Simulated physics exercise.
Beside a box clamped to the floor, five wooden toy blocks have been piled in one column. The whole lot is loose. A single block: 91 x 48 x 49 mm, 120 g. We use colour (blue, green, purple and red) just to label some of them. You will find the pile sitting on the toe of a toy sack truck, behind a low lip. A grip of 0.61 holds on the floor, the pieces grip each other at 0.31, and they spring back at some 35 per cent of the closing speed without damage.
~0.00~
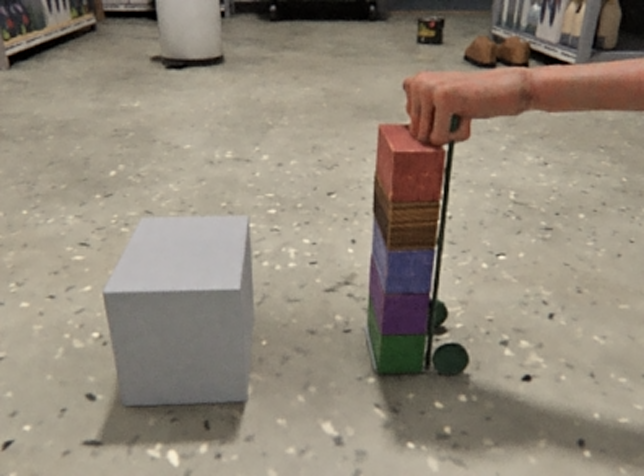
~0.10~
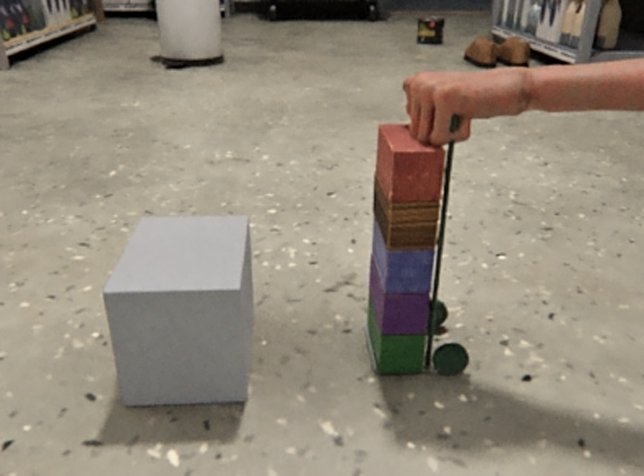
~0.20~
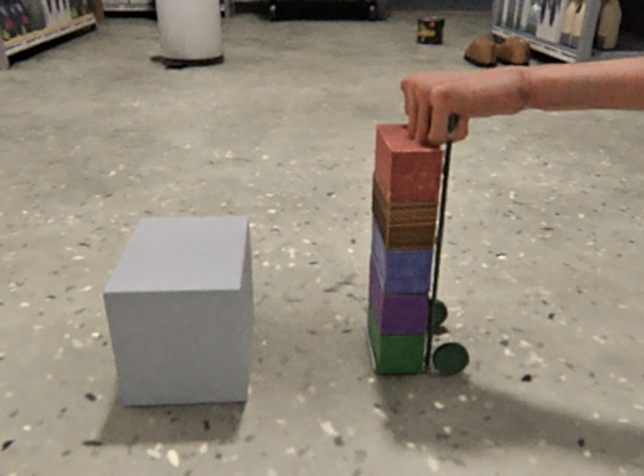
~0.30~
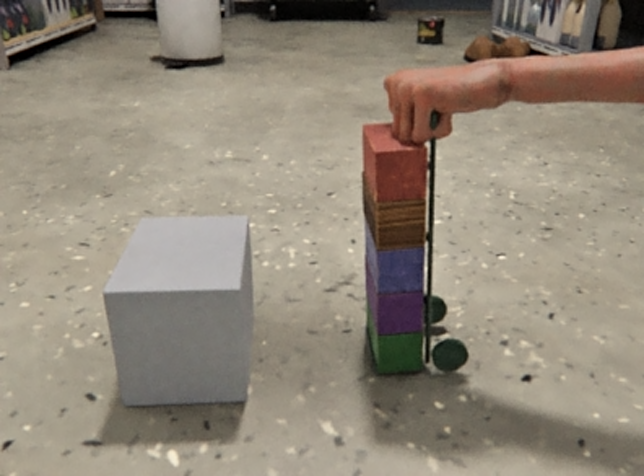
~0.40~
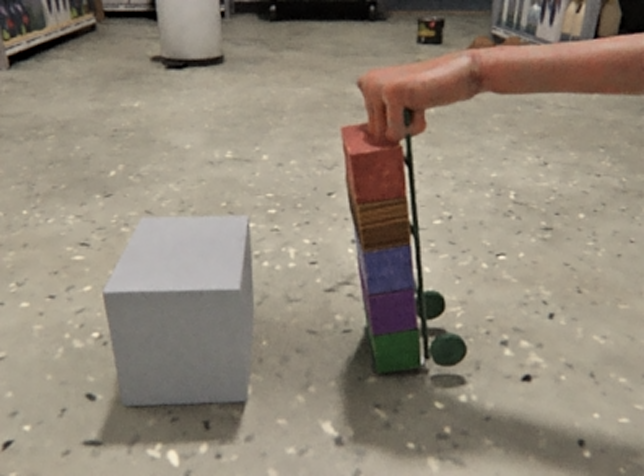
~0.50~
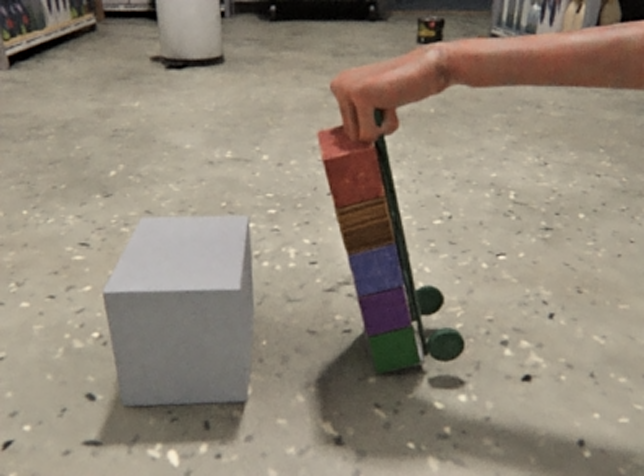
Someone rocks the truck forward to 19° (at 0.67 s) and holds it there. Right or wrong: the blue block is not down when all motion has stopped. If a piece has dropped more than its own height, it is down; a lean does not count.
Wrong, it ends down.
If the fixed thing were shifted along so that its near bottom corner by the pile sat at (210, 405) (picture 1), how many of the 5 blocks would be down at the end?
My answer would be 3.
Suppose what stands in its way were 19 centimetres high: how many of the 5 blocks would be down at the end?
Count at the end: 0.
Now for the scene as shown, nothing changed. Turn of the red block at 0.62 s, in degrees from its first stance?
Rotation: Approx. 25°.
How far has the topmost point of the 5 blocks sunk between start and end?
I make it close to 15 cm.
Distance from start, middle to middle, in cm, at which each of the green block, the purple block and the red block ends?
Start to finish, close to green 2, purple 8, red 42 centimetres.
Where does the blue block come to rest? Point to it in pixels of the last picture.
Look around pixel (273, 337) in the last frame.
After 0.62 s, none of the 5 blocks down, 5 disturbed; blue block 24° from how it stood; red block 24° from how it stood.
After 0.74 s, none of the 5 blocks down, 5 disturbed; blue block 44° from how it stood, 20 mm lower; red block 44° from how it stood, 48 mm lower.
After 0.90 s, 3 of the 5 blocks down; blue block 72° from how it stood, 7 cm lower; red block on its side.
After 1.22 s, 4 of the 5 blocks down; blue block on its side; red block upside down.
In the end (2.1 s), 4 of the 5 blocks down; blue block on its side; red block on its side; purple block on its side. From the last view, middles, blue block near (273, 337), red block near (55, 335).
